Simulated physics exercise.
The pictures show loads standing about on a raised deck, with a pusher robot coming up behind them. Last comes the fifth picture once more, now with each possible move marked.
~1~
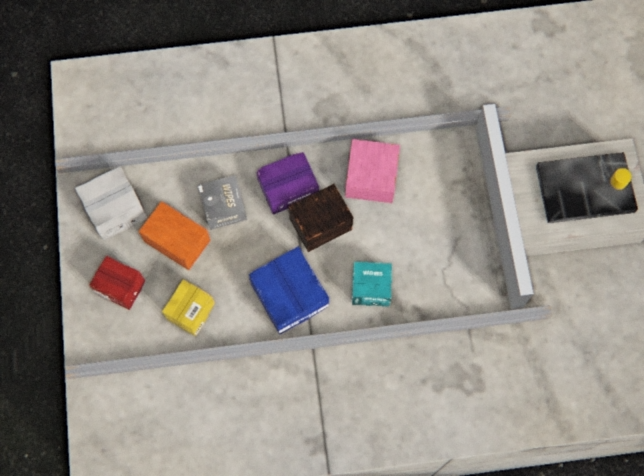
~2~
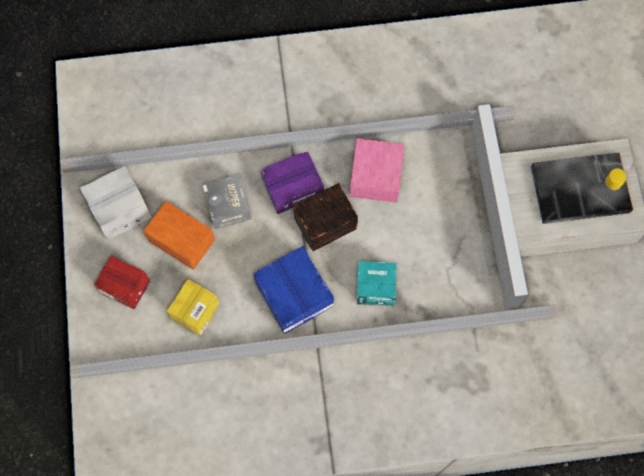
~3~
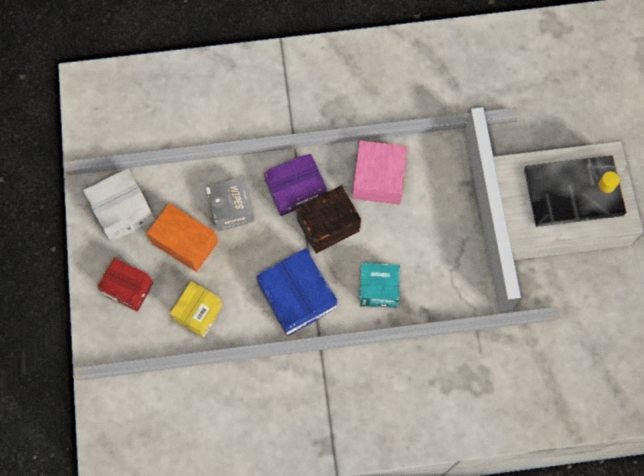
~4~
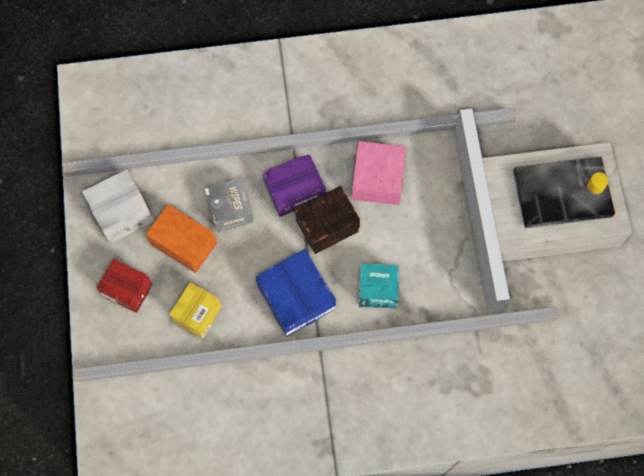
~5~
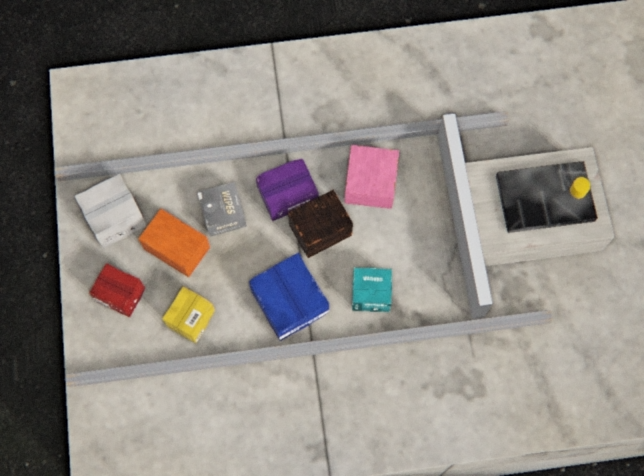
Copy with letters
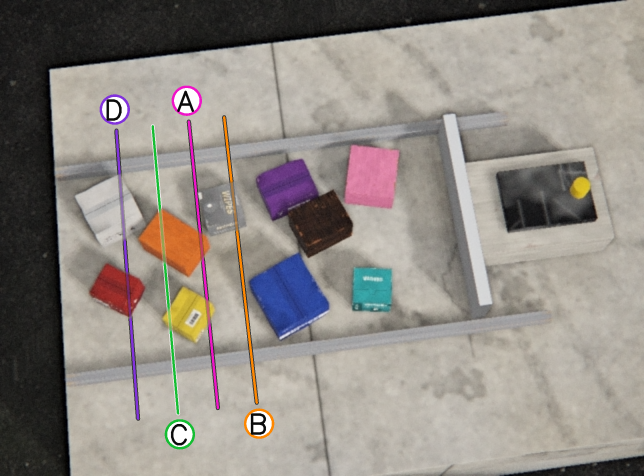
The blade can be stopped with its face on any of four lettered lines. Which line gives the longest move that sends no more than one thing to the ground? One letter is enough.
The farthest such stop is A.
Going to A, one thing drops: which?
It is the white parcel.
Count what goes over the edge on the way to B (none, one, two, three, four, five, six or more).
By then, none.
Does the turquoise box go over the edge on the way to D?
No.
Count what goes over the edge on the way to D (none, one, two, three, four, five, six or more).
In all, six or more.
On the copy, A at (203, 258); B at (240, 253); C at (165, 263); D at (127, 268).
On A. First, robot (445, 209); turquoise box (355, 293); purple box (279, 187).
Then, robot (350, 221); white parcel (99, 212); red parcel (117, 296).
Finally, robot (277, 231); white parcel over the edge; red parcel (64, 305); one fallen.
By contrast, B is within the limit but short; C drops five; D drops six.
